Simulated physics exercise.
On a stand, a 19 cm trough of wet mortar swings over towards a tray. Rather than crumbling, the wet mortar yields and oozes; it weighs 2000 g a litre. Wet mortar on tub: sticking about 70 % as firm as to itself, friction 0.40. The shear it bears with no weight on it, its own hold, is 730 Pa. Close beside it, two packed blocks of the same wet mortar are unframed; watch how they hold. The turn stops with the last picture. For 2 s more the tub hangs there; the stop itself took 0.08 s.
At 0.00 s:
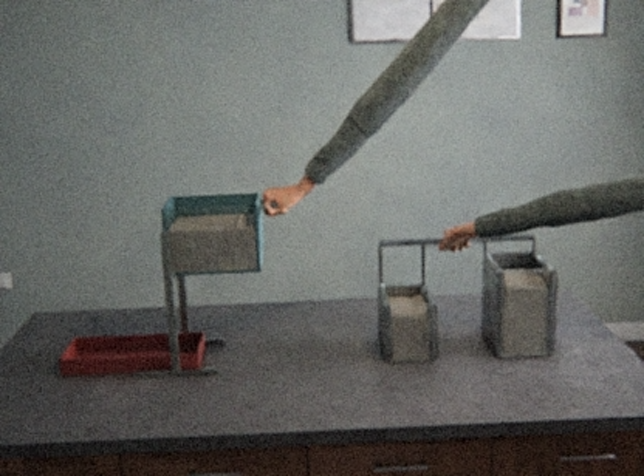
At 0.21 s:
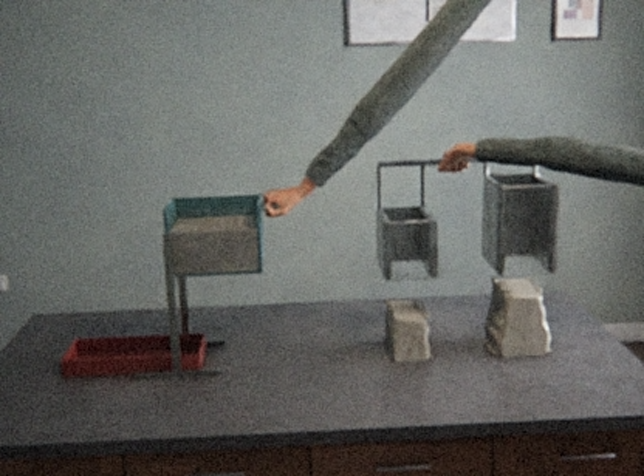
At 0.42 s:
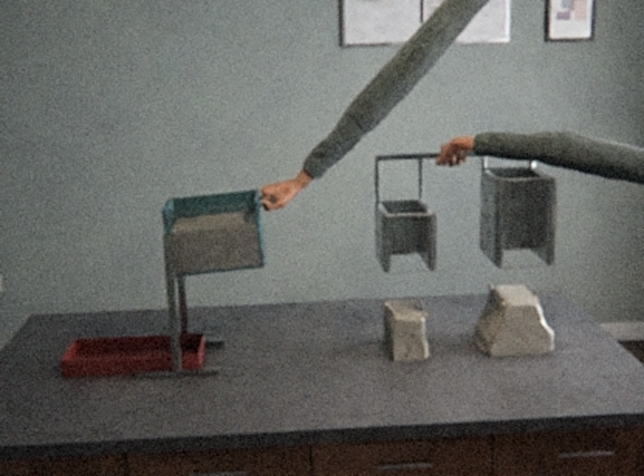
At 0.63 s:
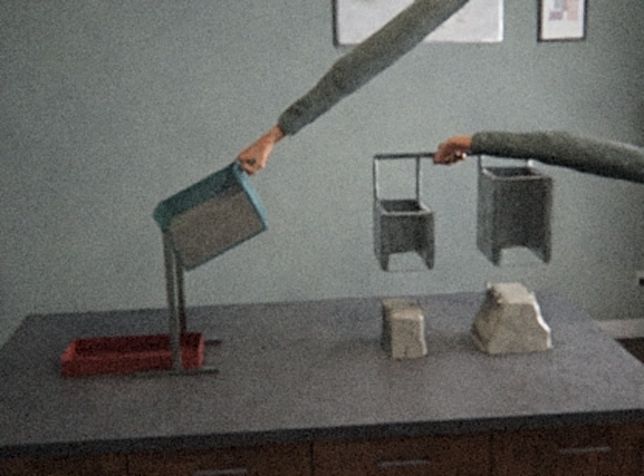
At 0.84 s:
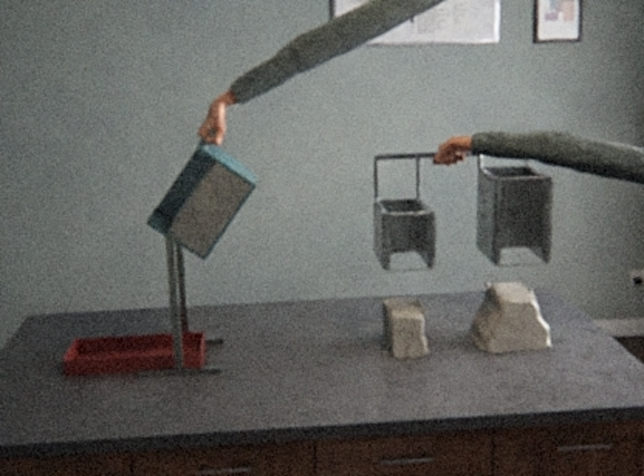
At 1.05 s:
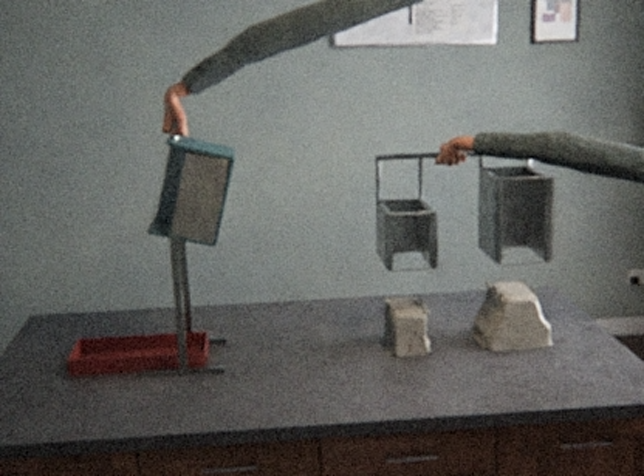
A hand lifted two joined open boxes off blocks of wet mortar, and the taller block slumped and widened; then another hand swung a teal-rimmed tub of mortar up and leftward above a red tray.
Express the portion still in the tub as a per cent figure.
I would say about 100 percent.
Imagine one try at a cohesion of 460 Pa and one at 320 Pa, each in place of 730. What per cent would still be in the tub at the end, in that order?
Respectively, close to 75 % and close to 70 %.
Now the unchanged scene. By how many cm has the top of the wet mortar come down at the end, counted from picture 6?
4 cm or so.
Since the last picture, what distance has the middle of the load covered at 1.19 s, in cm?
Something like 2 cm, I'd say.
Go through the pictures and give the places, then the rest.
Handle-side rim at (255, 206), tilt 0 degrees; crest of the wet mortar at (212, 229); block heights 14 cm, 22 cm (left to right), in the first frame.
Handle-side rim at (256, 207), tilt 0 degrees; crest of the wet mortar at (213, 231); block heights 14 cm, 19 cm (left to right), in the second frame.
Handle-side rim at (254, 202), tilt 4 degrees; crest of the wet mortar at (251, 224); block heights 14 cm, 16 cm (left to right), in the third frame.
Handle-side rim at (233, 171), tilt 26 degrees; crest of the wet mortar at (243, 193); block heights 14 cm, 16 cm (left to right), in the fourth frame.
Handle-side rim at (198, 149), tilt 53 degrees; crest of the wet mortar at (218, 165); block heights 14 cm, 16 cm (left to right), in the fifth frame.
Handle-side rim at (166, 145), tilt 75 degrees; crest of the wet mortar at (190, 154); block heights 14 cm, 16 cm (left to right), in the sixth frame.
After 1.19 s, the tub is at 75 degrees and holds 100 %.
After 1.36 s, the tub is at 75 degrees and holds 100 %.
After 1.53 s, the tub is at 75 degrees and holds 100 %.
After 1.70 s, the tub is at 75 degrees and holds 100 %.
After 3.05 s, the tub is at 75 degrees and holds 100 %.
